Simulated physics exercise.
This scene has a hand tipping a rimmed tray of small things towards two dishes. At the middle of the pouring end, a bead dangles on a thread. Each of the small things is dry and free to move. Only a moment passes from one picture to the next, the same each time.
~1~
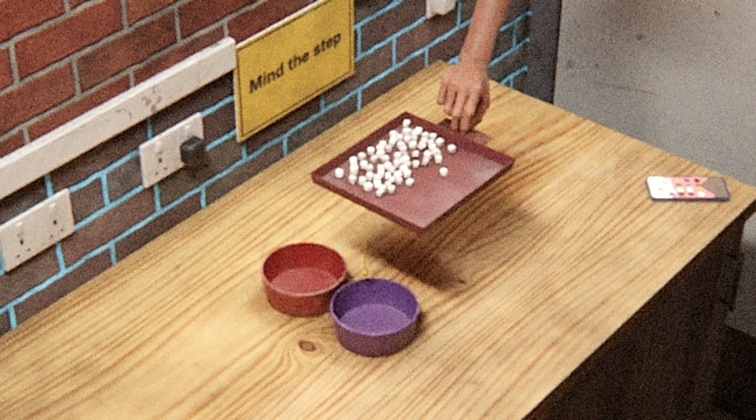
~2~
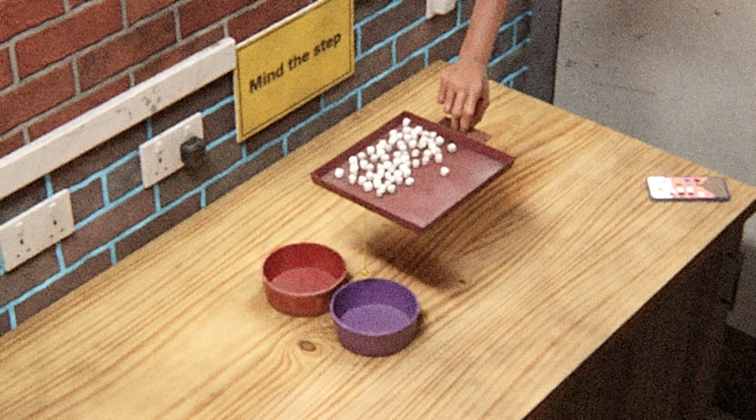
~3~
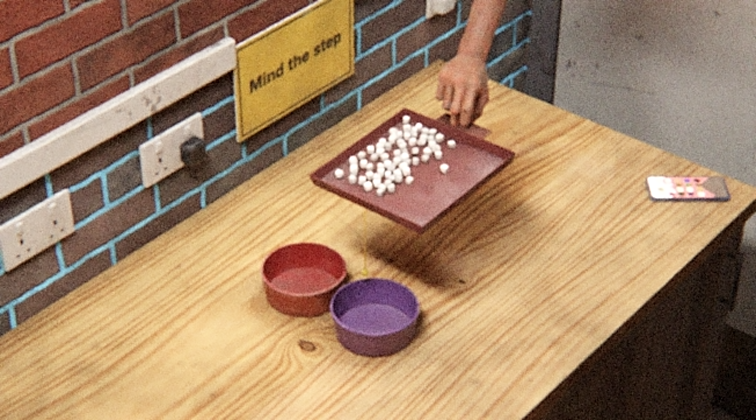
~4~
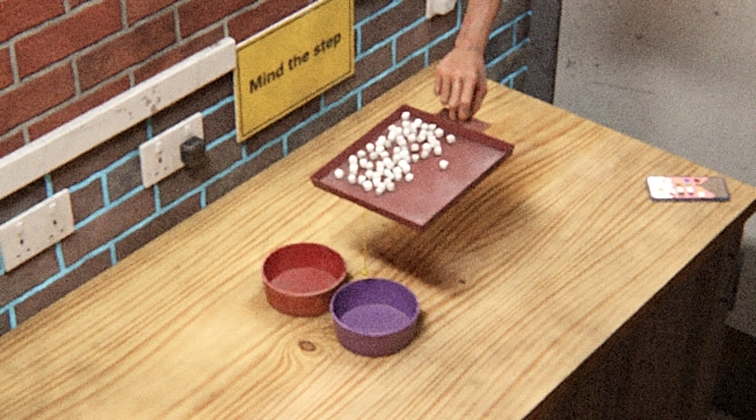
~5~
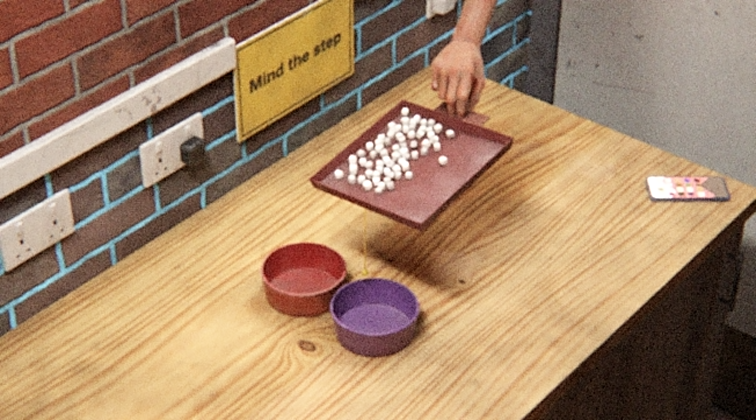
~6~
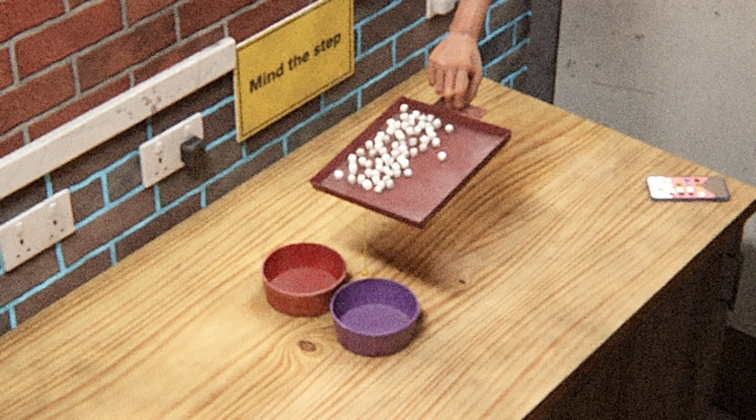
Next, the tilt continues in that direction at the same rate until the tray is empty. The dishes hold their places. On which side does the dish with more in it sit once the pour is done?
Short answer, the left dish, that's where more goes.
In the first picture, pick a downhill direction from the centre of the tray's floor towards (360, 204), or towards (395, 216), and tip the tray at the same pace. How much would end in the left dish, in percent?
In turn some 60 and 0 per cent.
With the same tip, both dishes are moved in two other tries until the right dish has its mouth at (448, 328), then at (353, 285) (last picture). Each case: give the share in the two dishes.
It would be roughly 10 per cent in the first placement and roughly 80 per cent in the second.
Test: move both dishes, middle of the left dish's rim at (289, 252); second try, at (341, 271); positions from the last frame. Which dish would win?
The first time the left-side one comes out ahead, the second time the left-side one.
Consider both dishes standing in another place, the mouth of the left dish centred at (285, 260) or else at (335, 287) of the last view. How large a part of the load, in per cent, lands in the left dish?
You'd get 60 in a hundred first and 30 in a hundred after that.
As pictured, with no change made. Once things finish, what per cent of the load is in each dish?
In per cent, left near 90 and right near 0.
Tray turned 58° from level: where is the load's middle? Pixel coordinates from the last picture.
Mark it at roughly (346, 168) in the final frame.
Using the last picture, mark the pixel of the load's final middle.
Resting centre, last frame: Roughly (307, 284).
Soon, tray tipped steeply; all on the tray.
A while on, tray tipped right over; all on the tray.
Towards the end, tray tipped past a quarter turn; most in the left dish; a small part outside both.
Finally, tray tipped past a quarter turn; none in the right dish; most in the left dish; a small part outside both.
